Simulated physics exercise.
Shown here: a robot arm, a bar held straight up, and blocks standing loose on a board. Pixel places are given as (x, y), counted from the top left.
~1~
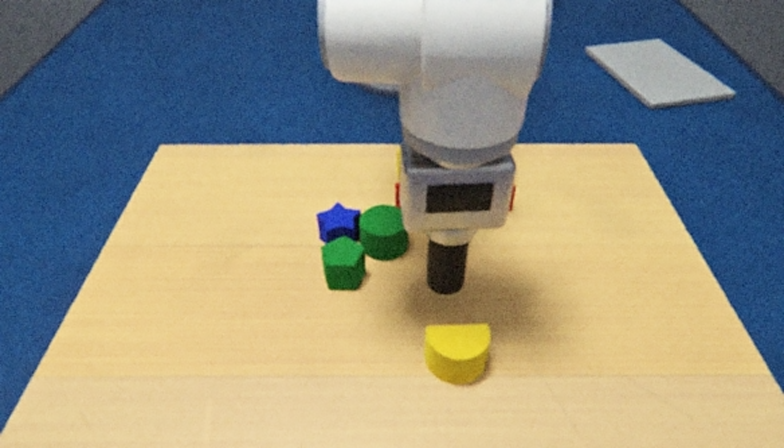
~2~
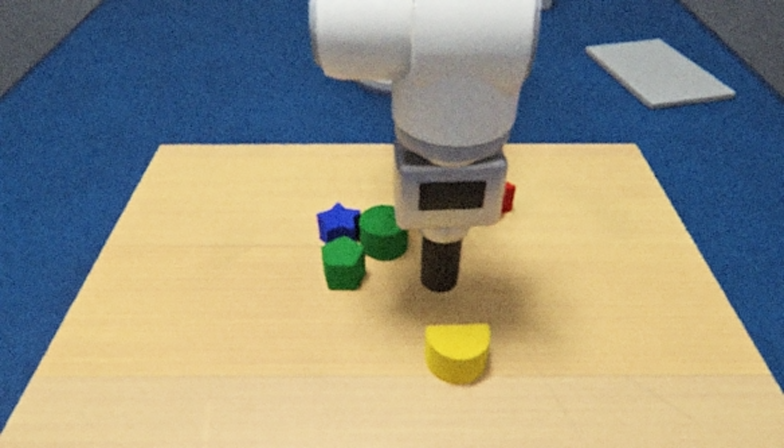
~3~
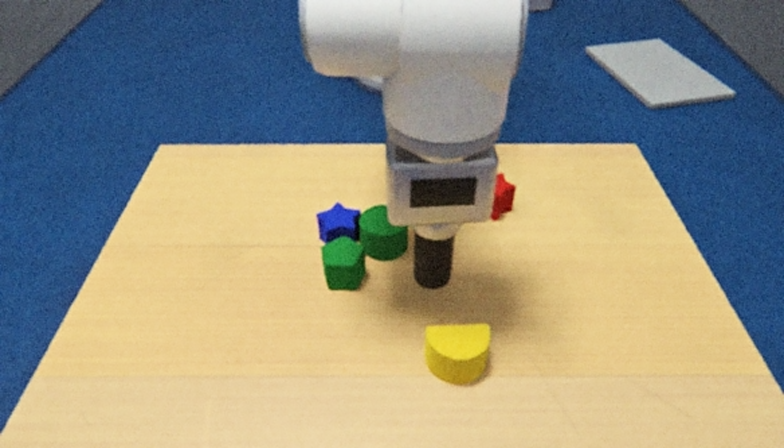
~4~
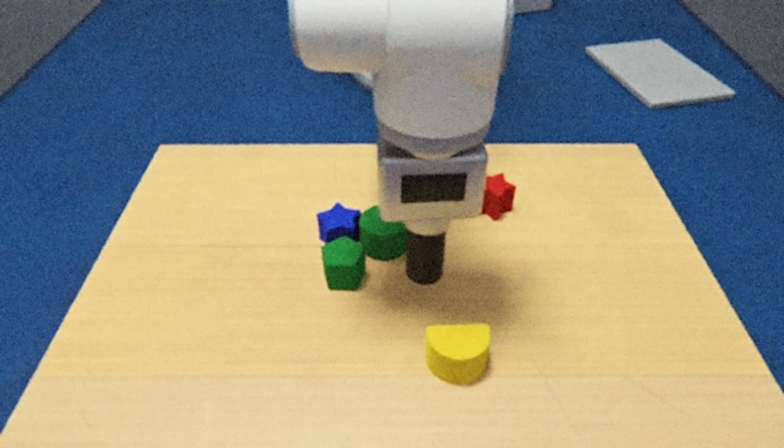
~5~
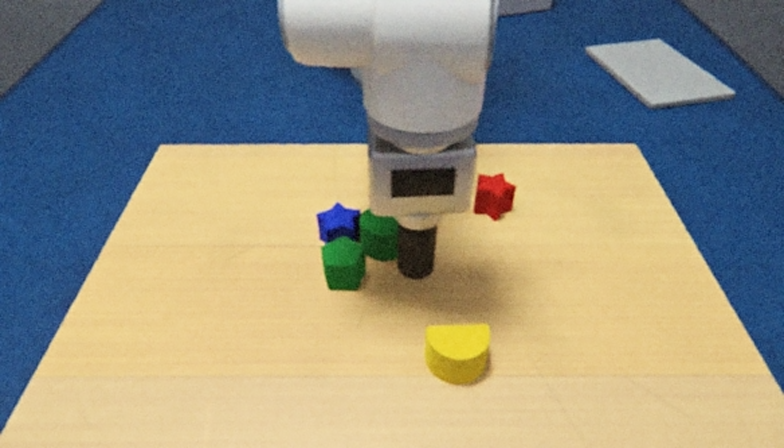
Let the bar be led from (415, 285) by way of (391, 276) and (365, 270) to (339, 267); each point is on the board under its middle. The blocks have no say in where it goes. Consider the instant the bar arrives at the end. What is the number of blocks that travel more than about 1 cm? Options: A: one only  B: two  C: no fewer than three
The correct letter is A.
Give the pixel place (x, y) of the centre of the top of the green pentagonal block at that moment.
When the path ends, it will be at (302, 255).
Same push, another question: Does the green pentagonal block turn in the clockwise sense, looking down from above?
It seems not.
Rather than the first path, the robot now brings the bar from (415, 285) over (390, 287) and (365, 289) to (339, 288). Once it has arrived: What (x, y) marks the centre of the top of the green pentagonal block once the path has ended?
I'd guess (311, 244).
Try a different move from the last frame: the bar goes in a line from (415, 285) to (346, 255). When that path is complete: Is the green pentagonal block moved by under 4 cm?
Yes
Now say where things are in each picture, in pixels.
In the first picture, bar tip (445, 281); block tops, blue star block (339, 216); green pentagonal block (342, 251); green disc (384, 219).
In the second picture, bar (439, 279); blocks unchanged.
In the third picture, bar (432, 276); blocks unchanged.
In the fourth picture, bar (424, 272); blocks unchanged.
In the fifth picture, bar (416, 266); blue star block (339, 216); green pentagonal block (342, 251); green disc (384, 219).
The first path, step by step. Halfway along, bar (377, 253); green pentagonal block (336, 251).
At the end, bar (338, 248); blue star block in place; green pentagonal block (302, 255), turned 45° anticlockwise; green disc (382, 217).
